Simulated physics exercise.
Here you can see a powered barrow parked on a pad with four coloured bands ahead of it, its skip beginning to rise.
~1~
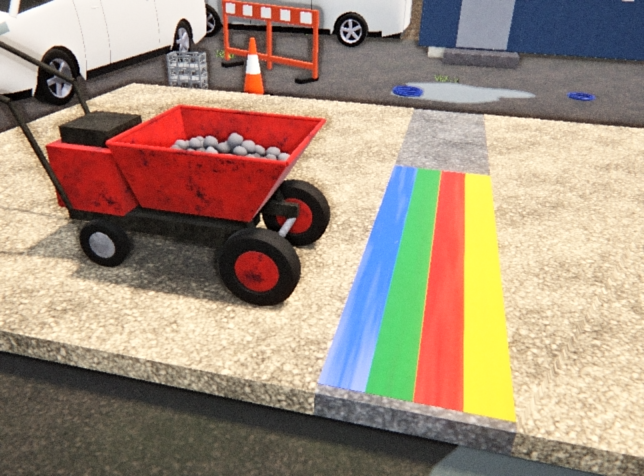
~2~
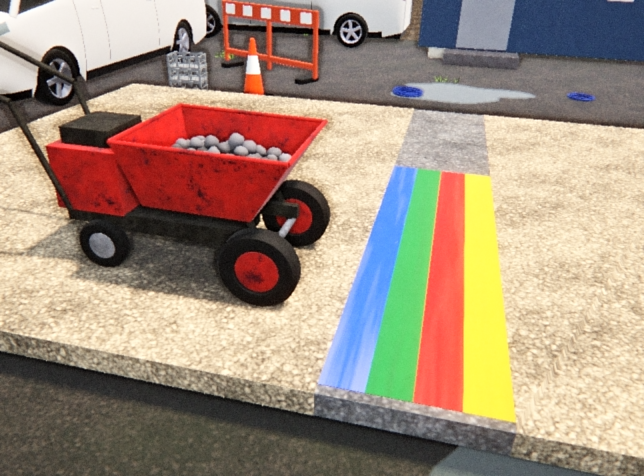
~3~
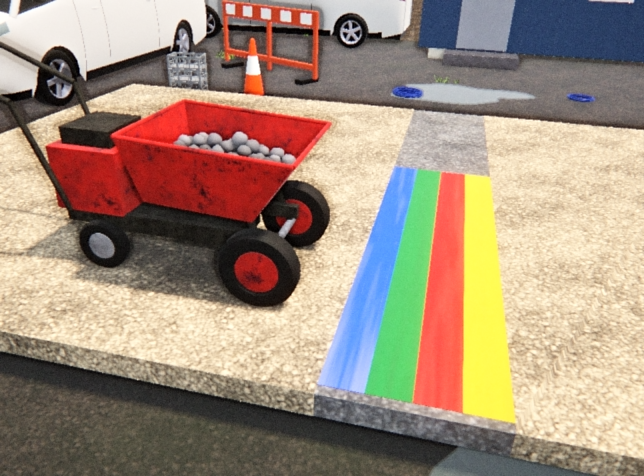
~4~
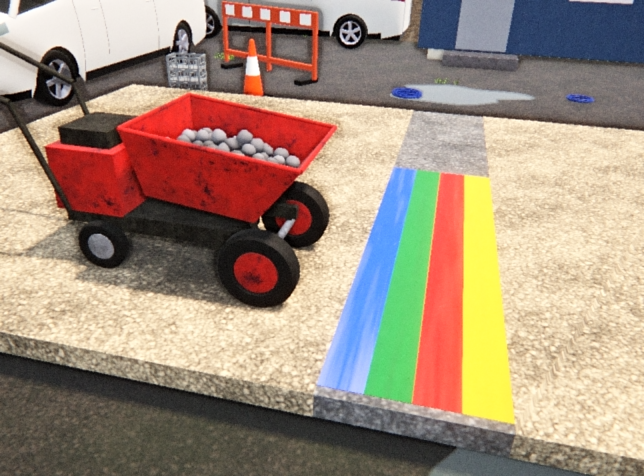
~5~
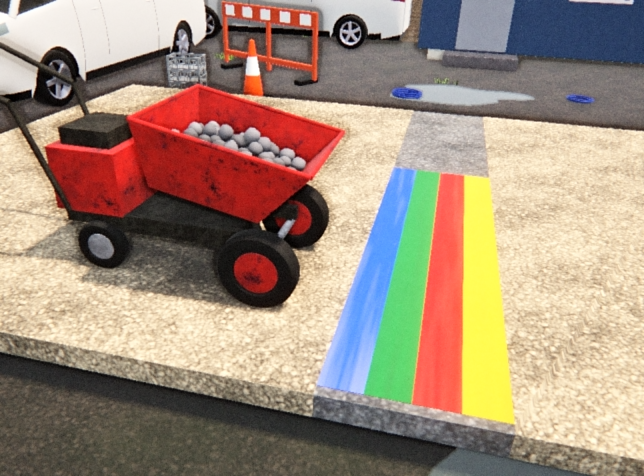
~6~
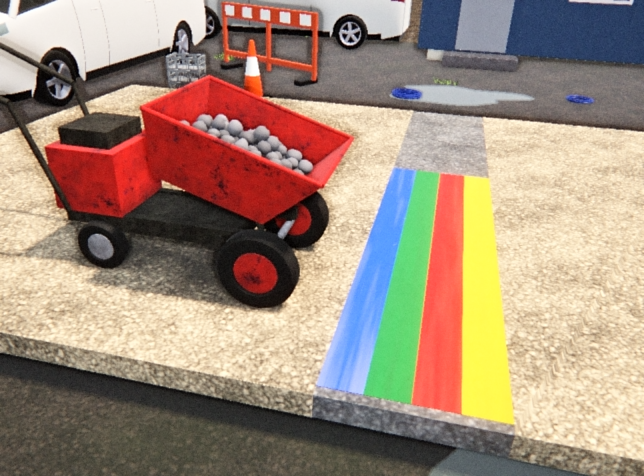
The red skip of a small black-wheeled barrow, loaded with round grey cobbles, sits level at the left of a pale stone pad, seen from slightly above. To its right lie blue, green, red and yellow bands, with white vehicles, an orange barrier and a cone behind. The skip tilts gradually rightward, its rear rising and the cobbles shifting toward its lower front, while the wheels and view stay still.
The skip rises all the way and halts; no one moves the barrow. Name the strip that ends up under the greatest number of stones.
That would be the green strip.
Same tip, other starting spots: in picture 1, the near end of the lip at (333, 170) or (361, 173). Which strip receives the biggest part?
One by one: Red and the yellow strip.
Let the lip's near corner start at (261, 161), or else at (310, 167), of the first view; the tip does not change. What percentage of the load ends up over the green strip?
In order: 30 % and 20 %.
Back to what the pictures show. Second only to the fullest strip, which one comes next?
That would be the red strip, in second.
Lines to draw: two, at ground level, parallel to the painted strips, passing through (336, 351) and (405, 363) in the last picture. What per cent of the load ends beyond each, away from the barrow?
Close to 70 and 40 per cent respectively.
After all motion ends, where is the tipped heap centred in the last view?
It settles centred around (422, 290).
Soon, skip tipped steeply; all in the skip.
A while on, skip tipped right over; most in the skip; a small part over the green strip; a stray few over the red strip.
Towards the end, skip tipped right over; about a third in the skip; a stray few over the blue strip; about a third over the green strip; about a quarter over the red strip; a small part over the yellow strip; a stray few off the paint.
Finally, skip tipped right over; about a quarter in the skip; a stray few over the blue strip; about a third over the green strip; about a quarter over the red strip; a small part over the yellow strip; a stray few off the paint.
